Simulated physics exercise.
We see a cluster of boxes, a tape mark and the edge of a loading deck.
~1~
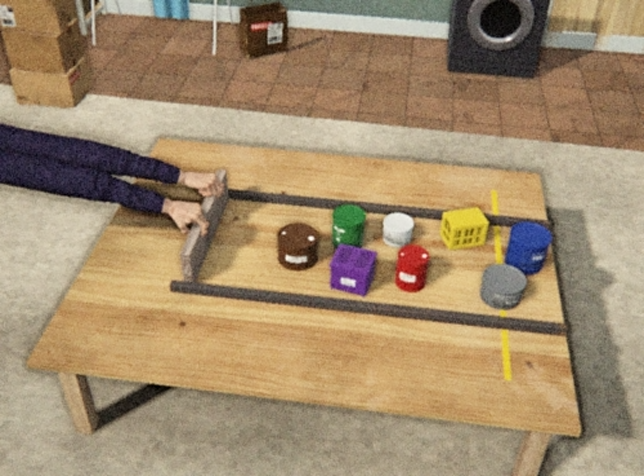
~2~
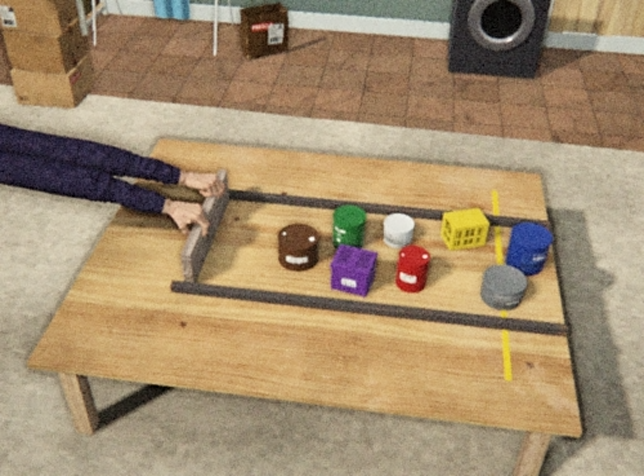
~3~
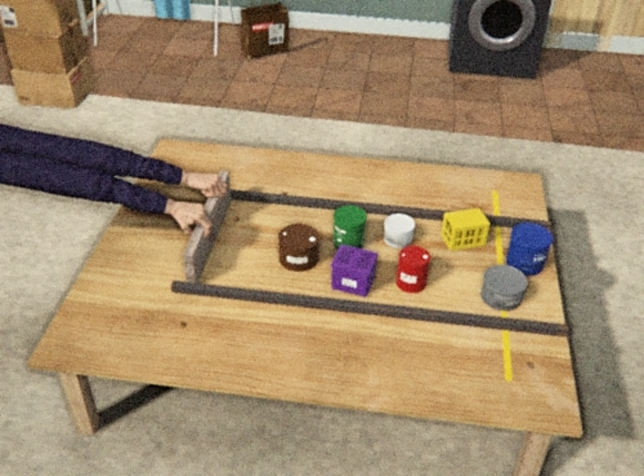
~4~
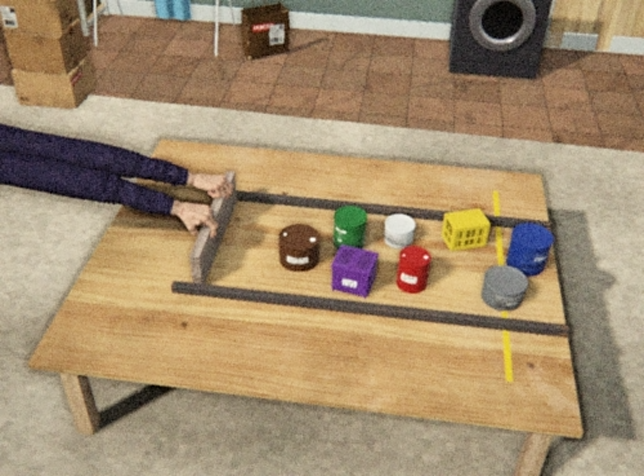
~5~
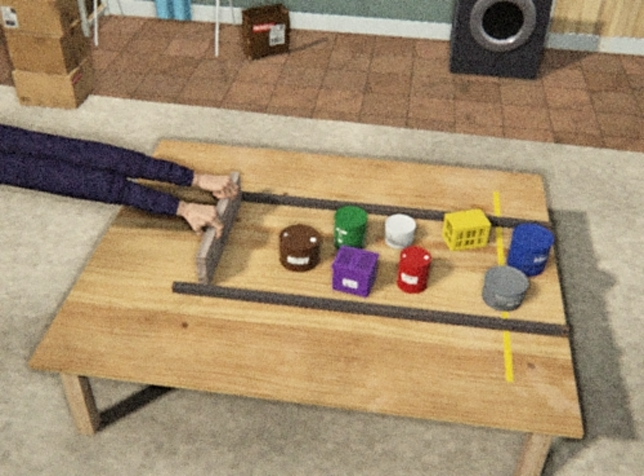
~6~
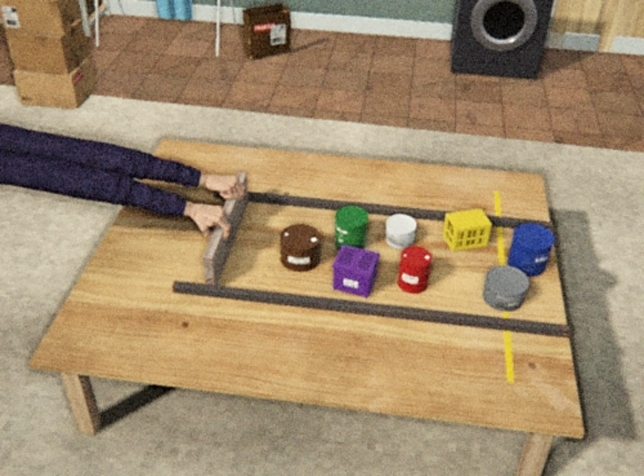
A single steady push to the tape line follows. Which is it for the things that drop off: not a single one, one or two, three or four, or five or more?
It is one or two.
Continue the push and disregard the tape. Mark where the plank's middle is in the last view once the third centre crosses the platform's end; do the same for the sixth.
The middle is at about (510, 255), later at about (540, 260).
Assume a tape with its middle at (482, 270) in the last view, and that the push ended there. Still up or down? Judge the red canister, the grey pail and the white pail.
What happens is that the red canister rests in place, the grey pail winds up off it and the white pail rests in place.
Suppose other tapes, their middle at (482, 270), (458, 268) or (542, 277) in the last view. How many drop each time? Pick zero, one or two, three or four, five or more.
Just one or two, none, more than four.
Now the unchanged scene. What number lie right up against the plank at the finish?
It's 4 of them.
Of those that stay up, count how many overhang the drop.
In total, 3 of them.
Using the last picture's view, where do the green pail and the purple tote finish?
The green pail settles near (521, 245); as for the purple tote, near (525, 300).
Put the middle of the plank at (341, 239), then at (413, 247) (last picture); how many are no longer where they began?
So far 3, and 6 at the second.
Soon after, none off yet; blue pail at rest near (530, 250); grey pail at rest near (505, 289); yellow crate at rest near (467, 230).
After that, none off yet; blue pail at rest near (530, 250); grey pail at rest near (505, 289); yellow crate displaced a little near (484, 228).
In the end, the number that fall off is one or two; gone, grey pail.
